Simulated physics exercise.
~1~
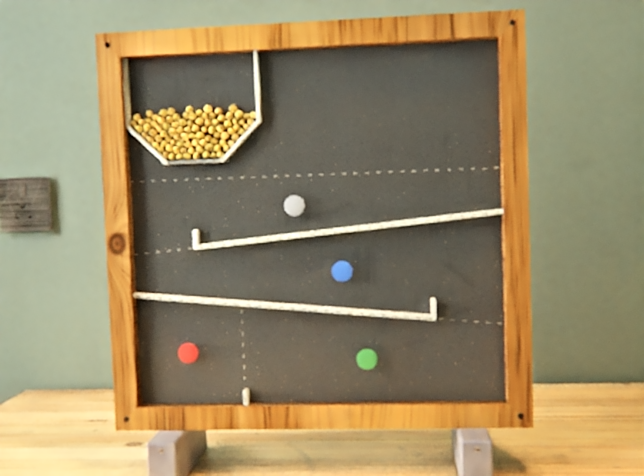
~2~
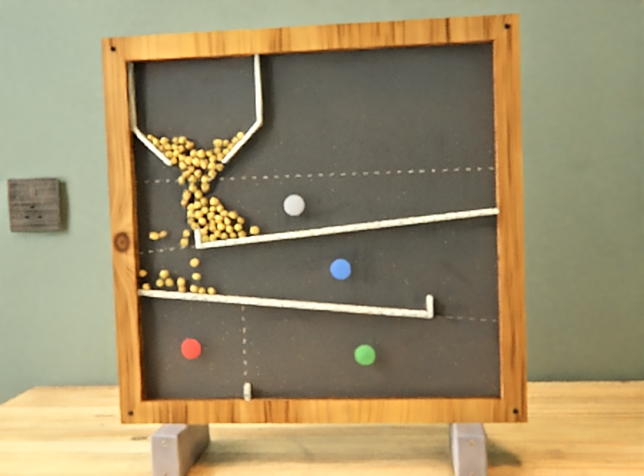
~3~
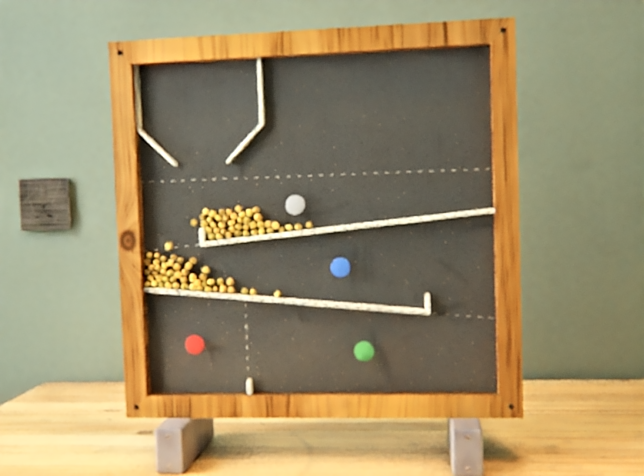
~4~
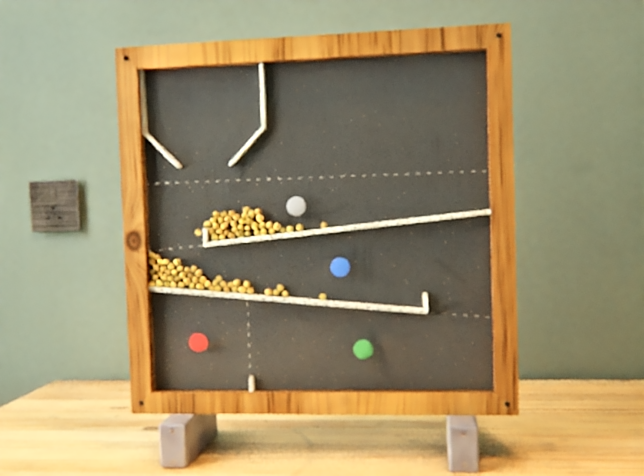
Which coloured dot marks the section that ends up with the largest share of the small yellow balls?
The blue dot's section ends up with the largest share, as the heap on the lower ledge is somewhat bigger than the one on the upper ledge.
